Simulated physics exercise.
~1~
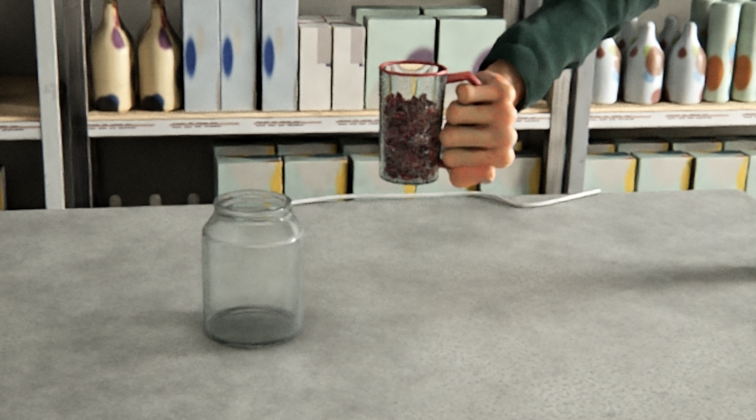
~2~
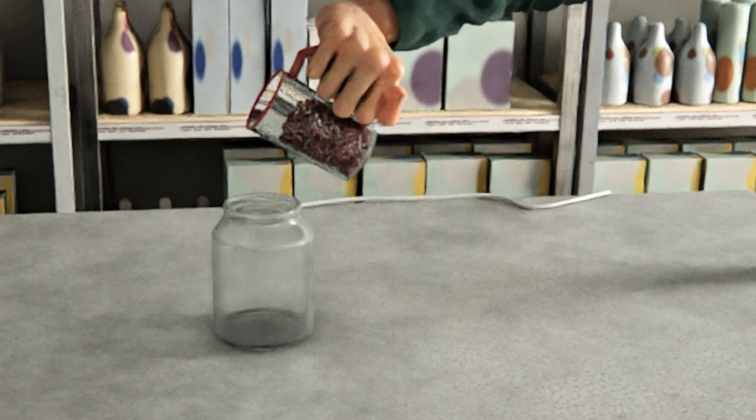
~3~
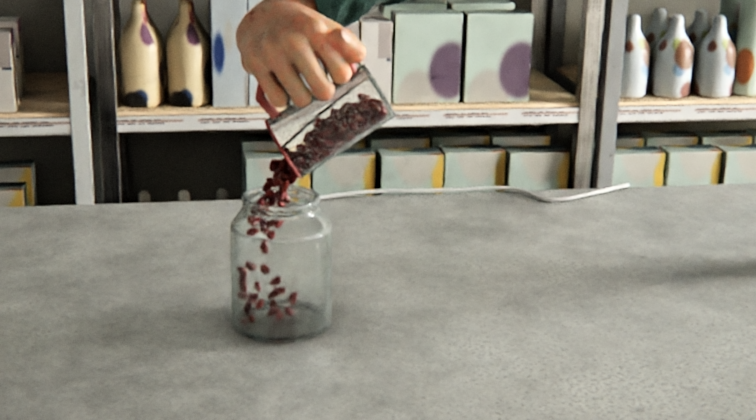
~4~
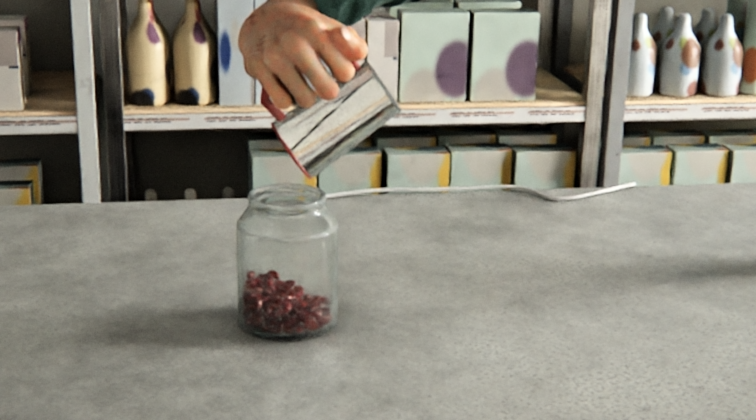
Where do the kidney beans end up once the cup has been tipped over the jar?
The larger part of the beans ends up inside the glass jar. Very few, if any, are spilt outside it or left in the cup.
A clear measuring cup with a red handle, full of dark red kidney beans, is held upright by a hand above a gray table, to the right of an open glass jar. The hand carries it left and starts to lean it toward the jar, while the view drifts slightly left. Tipped further, the cup sends beans tumbling over its rim and through the jar's mouth. The stream runs out, leaving the cup looking empty, still tilted steeply over the jar. The beans lie in a heap at the bottom of the jar, with none visible on the table.
